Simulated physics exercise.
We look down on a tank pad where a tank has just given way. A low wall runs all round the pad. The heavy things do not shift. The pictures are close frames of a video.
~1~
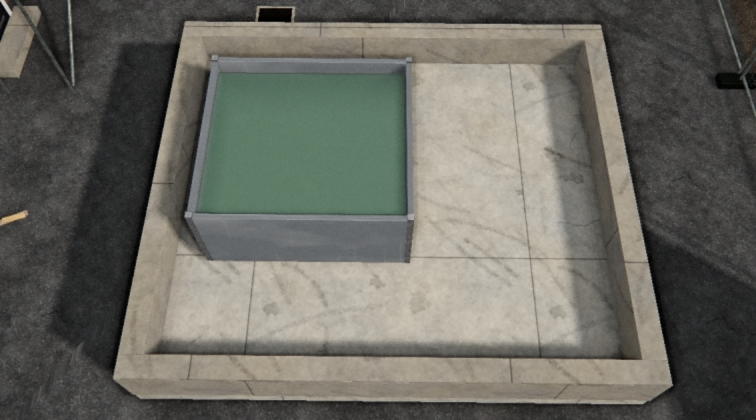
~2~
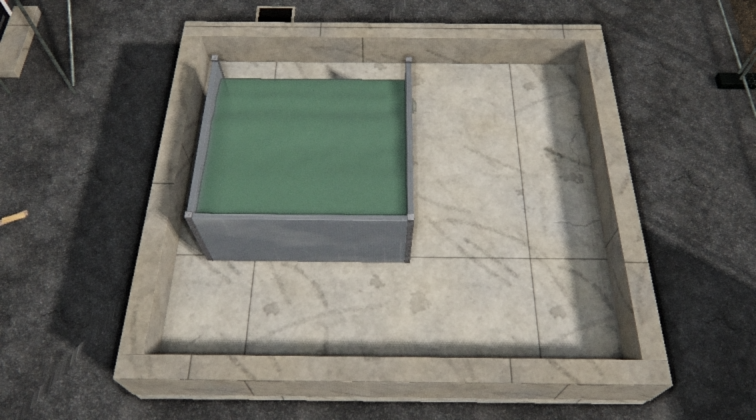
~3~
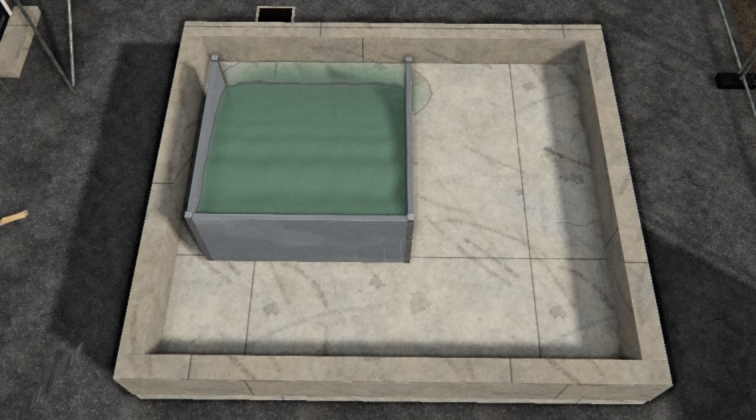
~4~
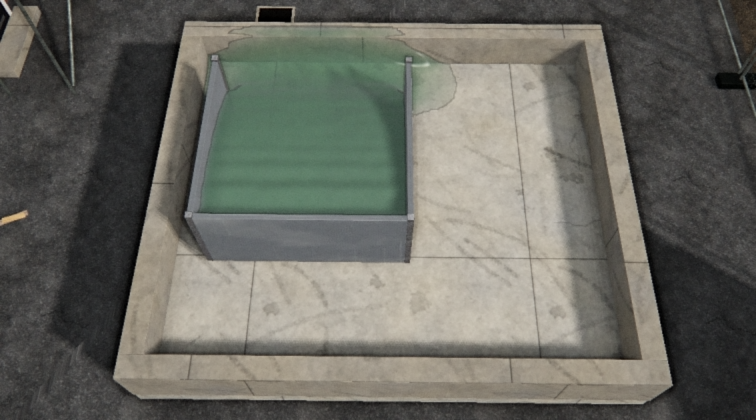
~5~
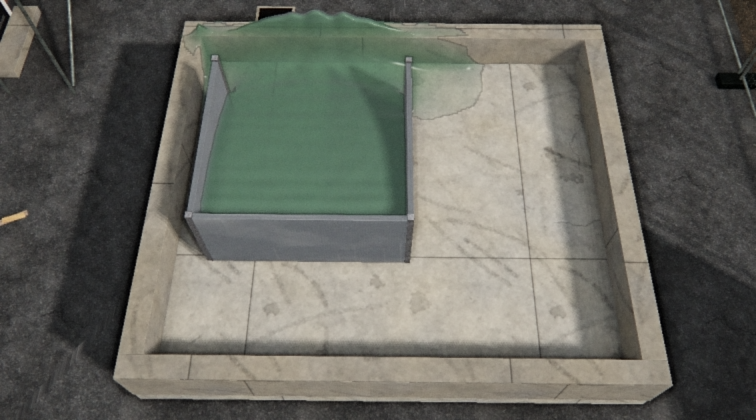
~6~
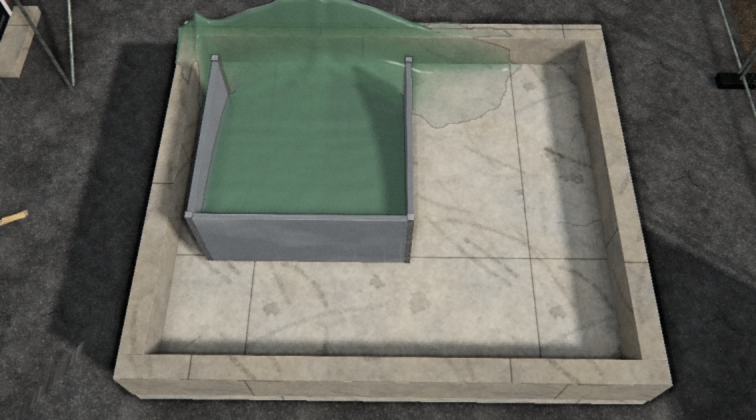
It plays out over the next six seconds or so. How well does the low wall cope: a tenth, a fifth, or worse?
Over the wall goes between a tenth and a fifth.
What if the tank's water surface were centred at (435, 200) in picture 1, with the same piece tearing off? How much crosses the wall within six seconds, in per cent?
Some 8 per cent.
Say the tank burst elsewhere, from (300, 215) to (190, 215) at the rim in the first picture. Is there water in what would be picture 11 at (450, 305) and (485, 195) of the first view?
In turn: Flooded, free of water.
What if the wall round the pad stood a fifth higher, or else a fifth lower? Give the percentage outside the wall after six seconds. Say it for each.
Roughly 8 per cent, then 26 per cent.
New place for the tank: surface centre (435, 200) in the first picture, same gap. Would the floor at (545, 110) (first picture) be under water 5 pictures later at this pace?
Verdict: Wet.
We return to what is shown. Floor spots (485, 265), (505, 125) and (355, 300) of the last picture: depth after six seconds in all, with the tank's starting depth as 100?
Roughly 10, 8 and 20 per cent, in turn.
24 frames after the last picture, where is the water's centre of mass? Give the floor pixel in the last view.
Near (380, 192).
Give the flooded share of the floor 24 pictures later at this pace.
Some 95 per cent.
A moment on, water covers 30 % of the floor; the low wall has let 3 % over.
Next, water covers 35 % of the floor; the low wall has let 8 % over.
Then, water covers 55 % of the floor; the low wall has let 12 % over.
Later, water covers 80 % of the floor; the low wall has let 12 % over.
In the end, water covers 85 % of the floor; the low wall has let 12 % over.
